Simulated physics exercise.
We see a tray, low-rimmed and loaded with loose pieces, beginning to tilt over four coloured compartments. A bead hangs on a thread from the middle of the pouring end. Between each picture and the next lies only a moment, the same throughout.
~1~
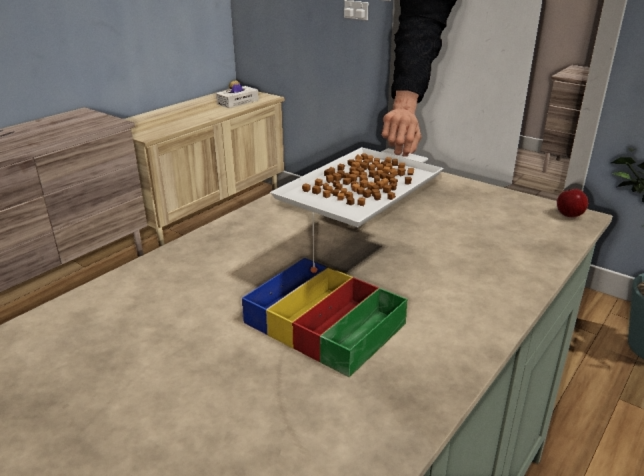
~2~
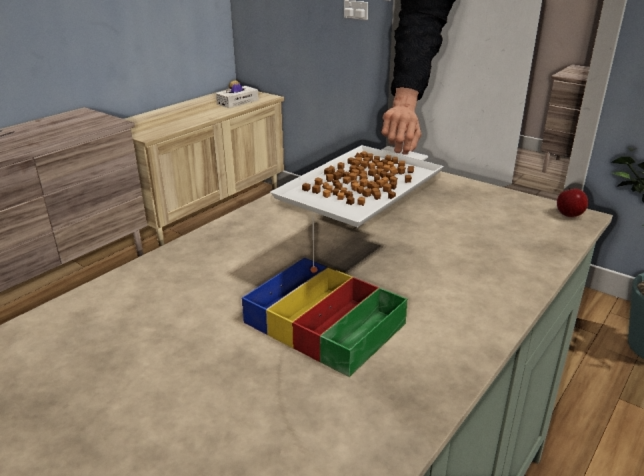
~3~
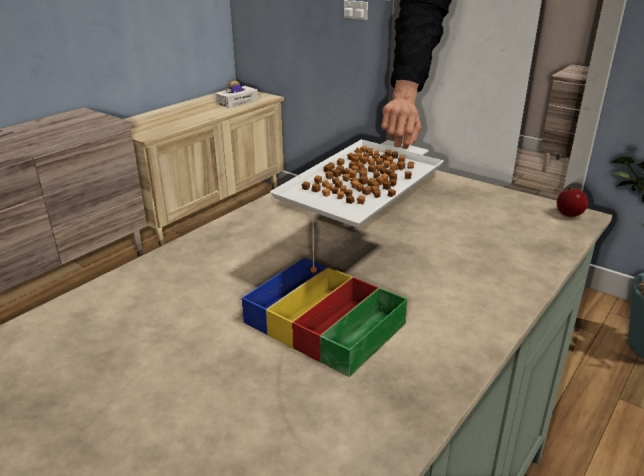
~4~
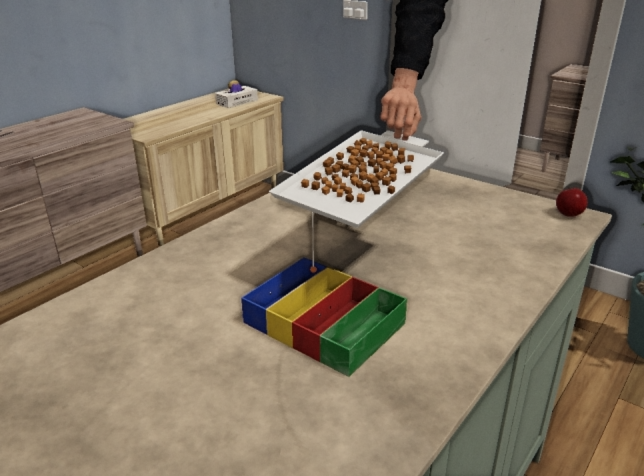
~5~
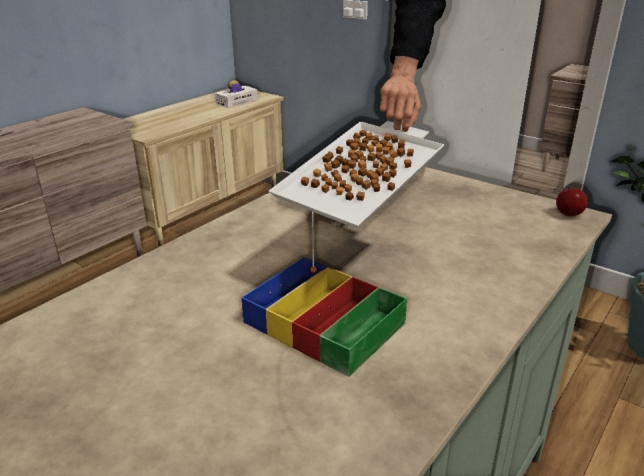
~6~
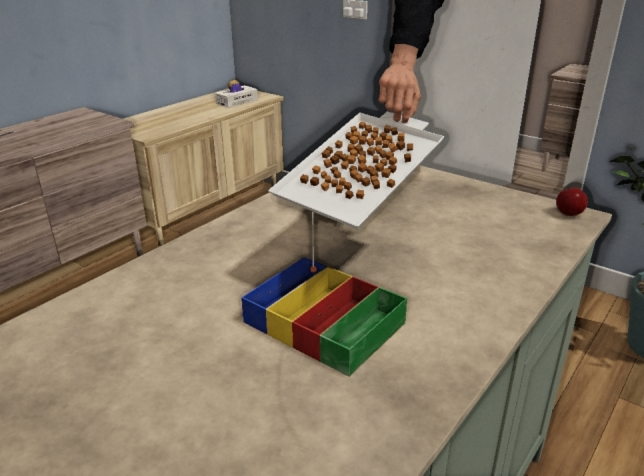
In the video, a hand holds a white tray of loose brown cubes above a bin with blue, yellow, red and green compartments, then gradually raises the tray's far end, slanting it toward the viewer while the cubes remain on it.
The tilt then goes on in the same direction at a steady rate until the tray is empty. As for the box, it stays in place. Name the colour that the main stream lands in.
Red.
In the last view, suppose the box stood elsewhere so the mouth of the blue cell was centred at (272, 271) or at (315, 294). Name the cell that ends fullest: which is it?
For the first spot the answer is the green one, and for the second spot it is the yellow cell.
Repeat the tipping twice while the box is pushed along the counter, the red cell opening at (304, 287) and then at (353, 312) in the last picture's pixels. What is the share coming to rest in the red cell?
Around 20 and then 30 per cent.
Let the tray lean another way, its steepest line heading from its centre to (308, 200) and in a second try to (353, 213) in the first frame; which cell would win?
Try 1 - the blue one. Try 2 - the cell in red.
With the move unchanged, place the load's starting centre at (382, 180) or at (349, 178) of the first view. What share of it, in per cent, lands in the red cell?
First case: Some 50 %; second case: Some 50 %.
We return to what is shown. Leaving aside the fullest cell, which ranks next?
Second place goes to yellow.
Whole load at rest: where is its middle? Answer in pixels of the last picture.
Resting centre, last picture - approx. (323, 324).
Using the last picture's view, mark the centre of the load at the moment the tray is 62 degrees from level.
(329, 212).
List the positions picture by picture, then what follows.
Corners of the pouring end at (275, 192) and (358, 220), level; middle of the load at (363, 179), brown sugar cubes; bead on its thread at (314, 270); blue cell at (255, 314); yellow cell at (280, 326); red cell at (307, 340); green cell at (335, 354), in the first frame.
Corners of the pouring end at (275, 192) and (358, 220), level; middle of the load at (363, 178), in the second frame.
Corners of the pouring end at (275, 191) and (357, 220), tipped barely, lowest at the right corner; middle of the load at (363, 174), in the third frame.
Corners of the pouring end at (274, 191) and (357, 221), tipped a little, lowest at the right corner; middle of the load at (363, 169), in the fourth frame.
Corners of the pouring end at (274, 190) and (357, 222), tipped a little, lowest at the right corner; middle of the load at (362, 165), in the fifth frame.
Corners of the pouring end at (273, 190) and (357, 223), tipped clearly, lowest at the right corner; middle of the load at (362, 160); blue cell at (255, 313); yellow cell at (280, 326); red cell at (306, 339); green cell at (335, 353), in the sixth frame.
Soon after the last picture, tray tipped steeply; about two thirds on the tray; a small part in the red cell; a small part in the yellow cell; a stray few in the green cell; a stray few in the blue cell; about a quarter falling or outside the box.
A little later, tray tipped past a quarter turn; about half in the red cell; about a quarter in the yellow cell; a small part in the green cell; a small part in the blue cell; a small part falling or outside the box.
Later still, tray tipped past a quarter turn; about half in the red cell; about a quarter in the yellow cell; a small part in the blue cell; a small part in the green cell; a small part falling or outside the box.
At rest, tray tipped past a quarter turn; about half in the red cell; about a quarter in the yellow cell; a small part in the blue cell; a small part in the green cell; a small part outside the box.
